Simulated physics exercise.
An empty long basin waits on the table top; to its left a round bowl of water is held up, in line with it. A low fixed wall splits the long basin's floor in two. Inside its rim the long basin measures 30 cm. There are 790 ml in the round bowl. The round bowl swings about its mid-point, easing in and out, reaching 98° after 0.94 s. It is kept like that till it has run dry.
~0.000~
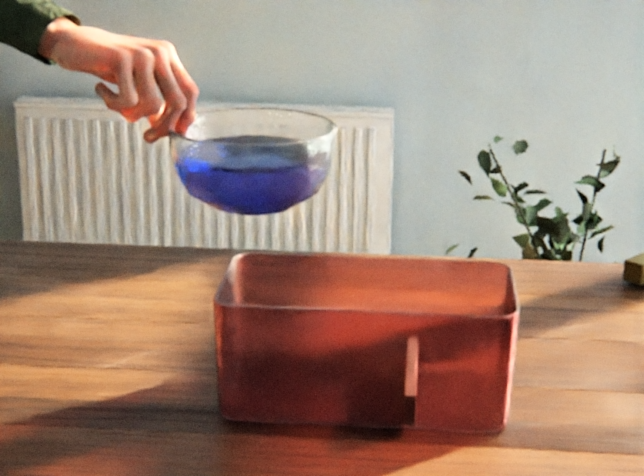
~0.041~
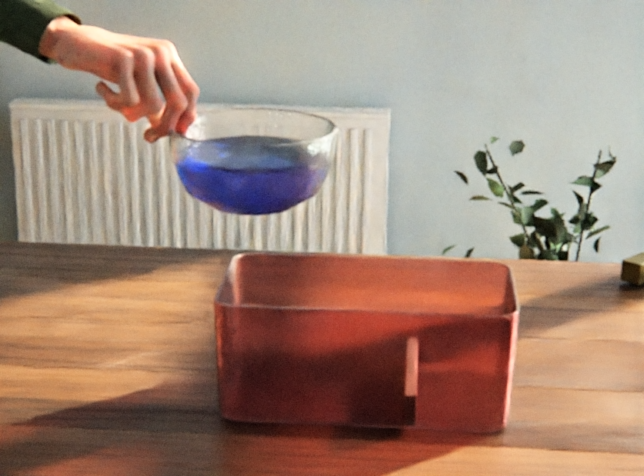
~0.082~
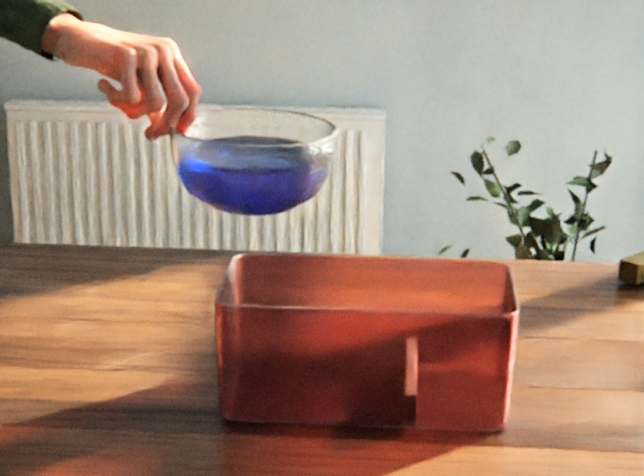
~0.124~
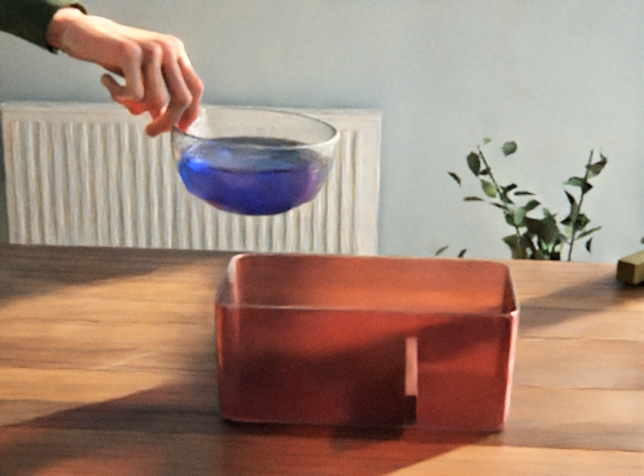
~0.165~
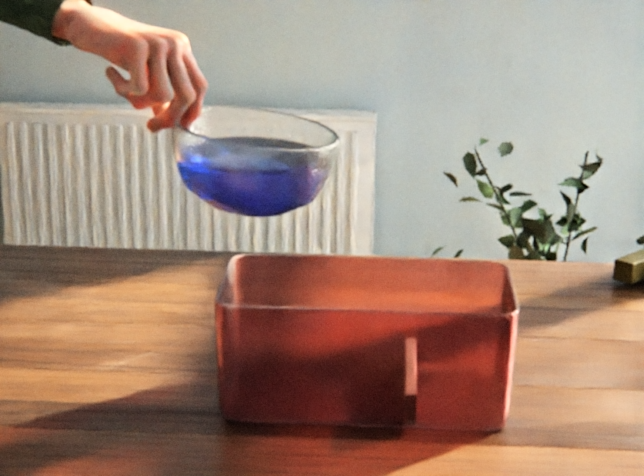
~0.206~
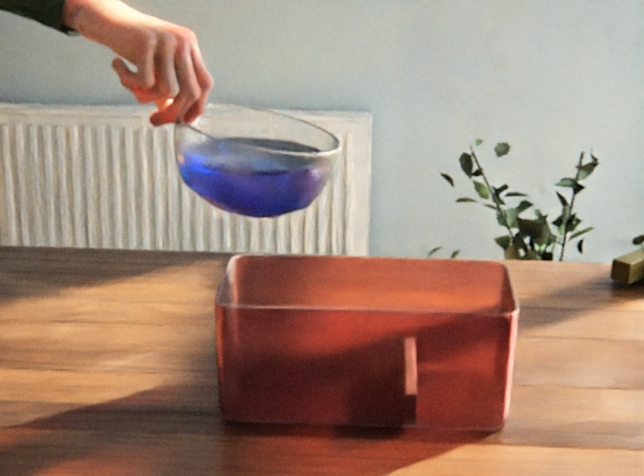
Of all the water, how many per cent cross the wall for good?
The far part has some 15 per cent.
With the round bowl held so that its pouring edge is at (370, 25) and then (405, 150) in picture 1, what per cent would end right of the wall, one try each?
First 60, then 65 per cent.
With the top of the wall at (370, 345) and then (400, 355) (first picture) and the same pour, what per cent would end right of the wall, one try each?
First 60, then 30 per cent.
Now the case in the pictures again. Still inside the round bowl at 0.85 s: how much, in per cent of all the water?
About 9 per cent.
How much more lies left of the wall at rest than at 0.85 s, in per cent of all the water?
Some 14 per cent.
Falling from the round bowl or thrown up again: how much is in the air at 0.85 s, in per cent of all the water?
Near 10 in a hundred.
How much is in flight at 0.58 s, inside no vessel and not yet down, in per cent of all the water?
Some 32 per cent.
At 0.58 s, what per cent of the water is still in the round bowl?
About 58 per cent.
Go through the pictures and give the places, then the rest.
It leans 0°; its right rim is at (335, 130); the water meets the walls at (178, 150) and (330, 154); the long basin's rim runs from (225, 279) to (514, 291); the wall's top is at (412, 366), in the first frame.
It leans 0°; its right rim is at (336, 131); the water meets the walls at (178, 150) and (331, 155), in the second frame.
It leans 2°; its right rim is at (336, 133); the water meets the walls at (179, 149) and (330, 156), in the third frame.
It leans 4°; its right rim is at (337, 137); the water meets the walls at (179, 149) and (331, 157), in the fourth frame.
It leans 7°; its right rim is at (338, 142); the water meets the walls at (180, 149) and (331, 159), in the fifth frame.
It leans 11°; its right rim is at (339, 148); the water meets the walls at (181, 150) and (331, 159), in the sixth frame.
Then, 0.58 s in, the tilt is 66° and 58 per cent is still to pour, 9 is left of the wall and 0 right of it.
Then, 0.85 s in, the tilt is 96° and 9 per cent is still to pour, 71 is left of the wall and 11 right of it.
Then, 1.13 s in, the tilt is 98° and 0 per cent is still to pour, 85 is left of the wall and 14 right of it.
Then, 1.44 s in, the tilt is 98° and 0 per cent is still to pour, 84 is left of the wall and 15 right of it.
Finally, 84 per cent lies left of the wall, 15 right of it and 1 outside.
